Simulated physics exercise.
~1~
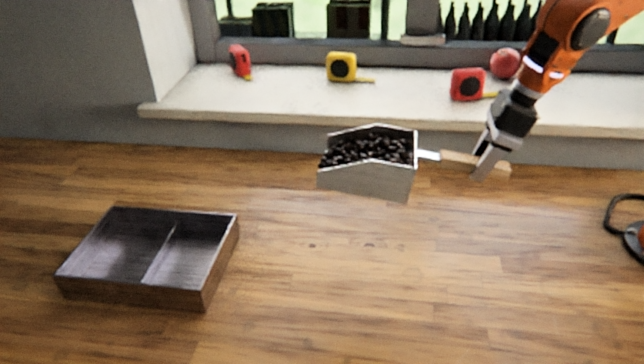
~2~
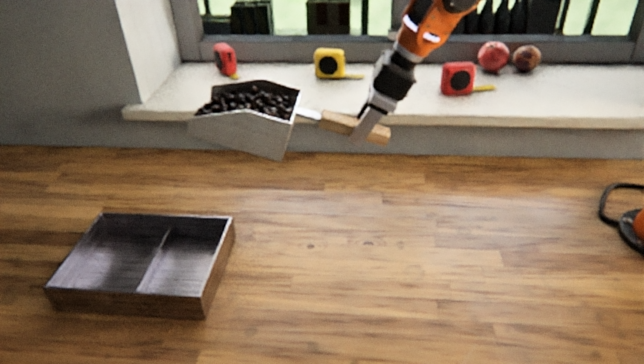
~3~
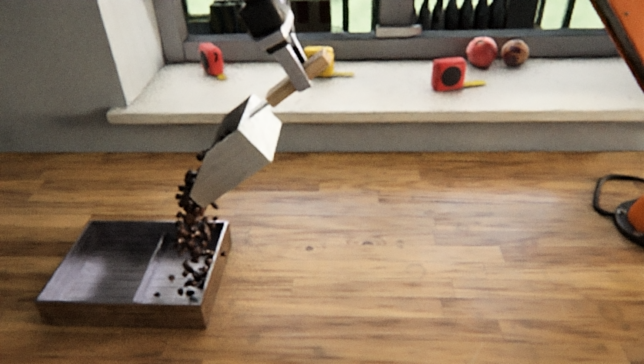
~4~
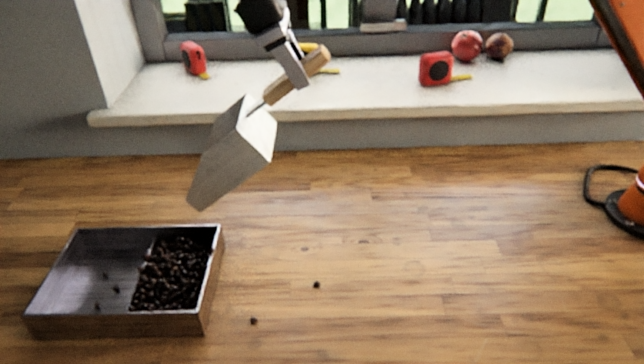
On a wooden worktop by a window, an orange robot arm lifted a scoop of dark beans, carried it left and tipped it over a divided tray, pouring nearly all into the right-hand compartment, while a couple ended up on the worktop.
